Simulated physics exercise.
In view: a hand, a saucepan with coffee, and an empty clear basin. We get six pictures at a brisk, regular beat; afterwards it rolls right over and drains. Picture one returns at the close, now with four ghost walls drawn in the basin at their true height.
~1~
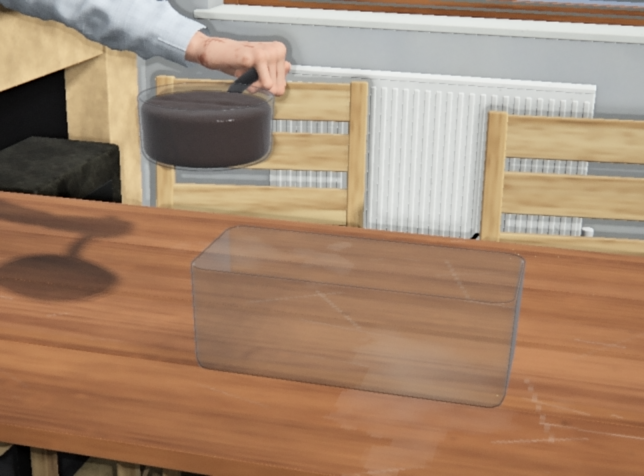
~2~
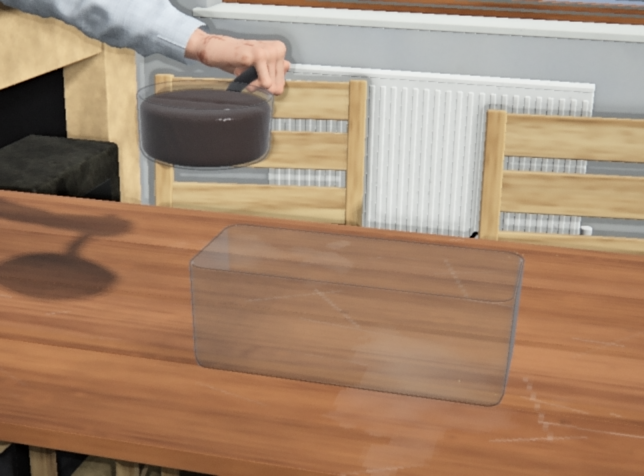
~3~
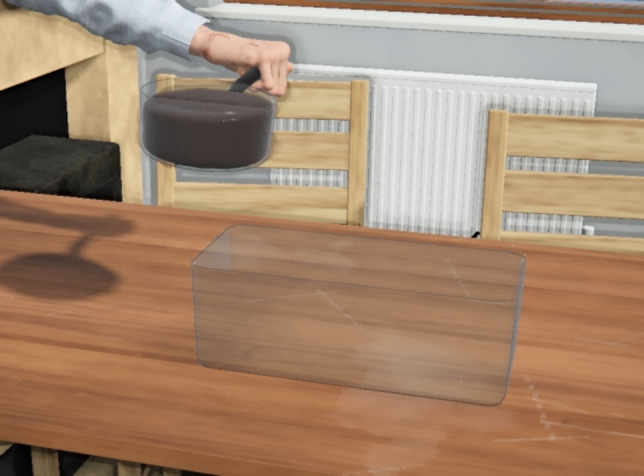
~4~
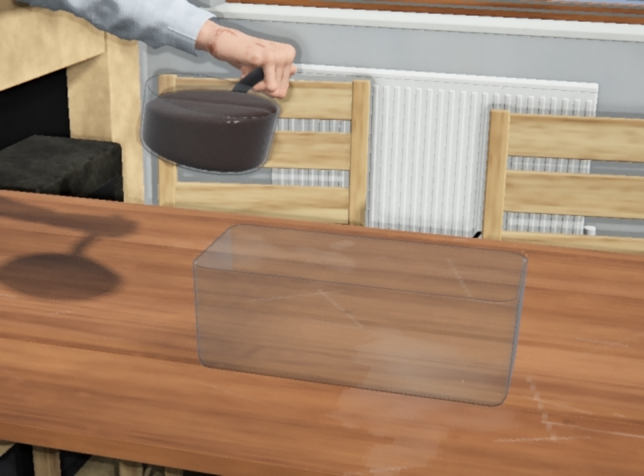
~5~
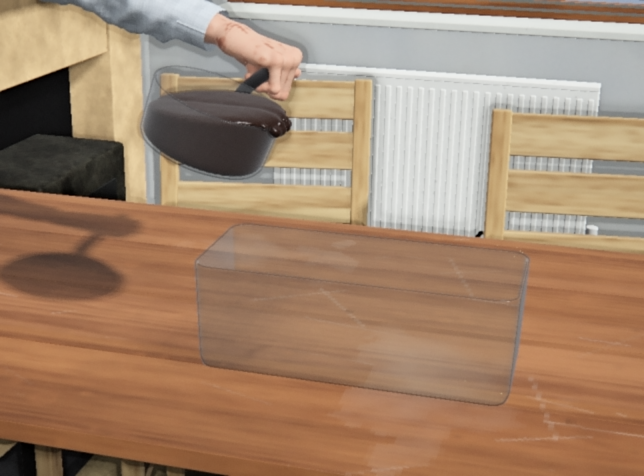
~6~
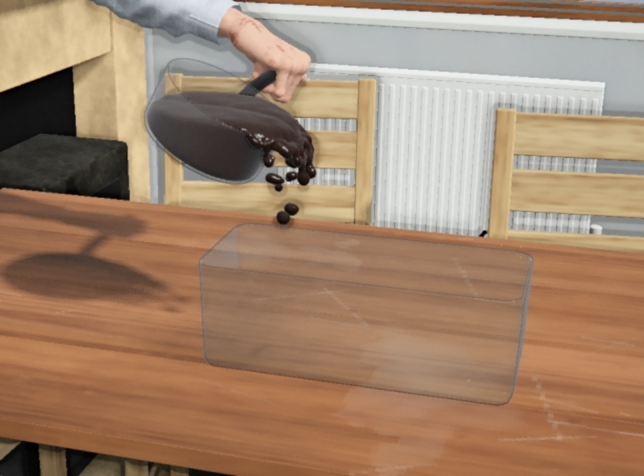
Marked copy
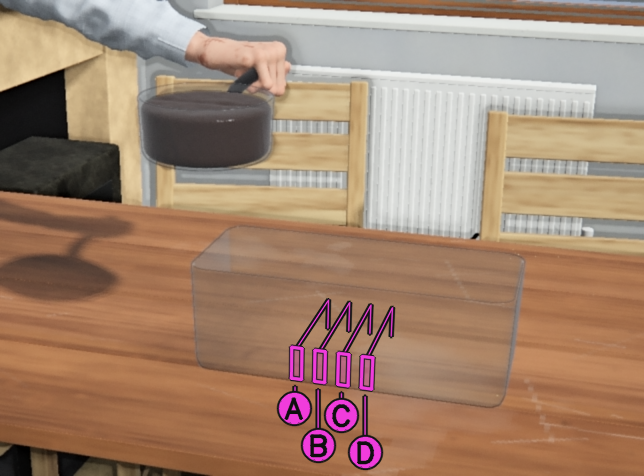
The clip opens with a hand holding a saucepan of dark coffee upright and nearly still, above a wooden table with an empty clear basin. The hand then tilts the pan gradually to the right, and dark, bean-like pieces edge over the lip before tumbling downward in a loose cluster.
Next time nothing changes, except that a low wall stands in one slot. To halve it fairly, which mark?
The best slot is B.
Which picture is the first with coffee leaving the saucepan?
Picture 5.
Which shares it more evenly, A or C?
It is A.
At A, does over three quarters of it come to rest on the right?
No, it does not.
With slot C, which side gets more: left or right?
More ends on the left.
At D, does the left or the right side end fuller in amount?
The left side.
In magenta, A at (294, 386); B at (318, 389); C at (341, 393); D at (365, 396).
Choosing A, about 32 % ends left of the wall and 67 % right of it.
Choosing B, about 51 % ends left of the wall and 49 % right of it.
Choosing C, about 80 % ends left of the wall and 20 % right of it.
Choosing D, about 91 % ends left of the wall and 8 % right of it.
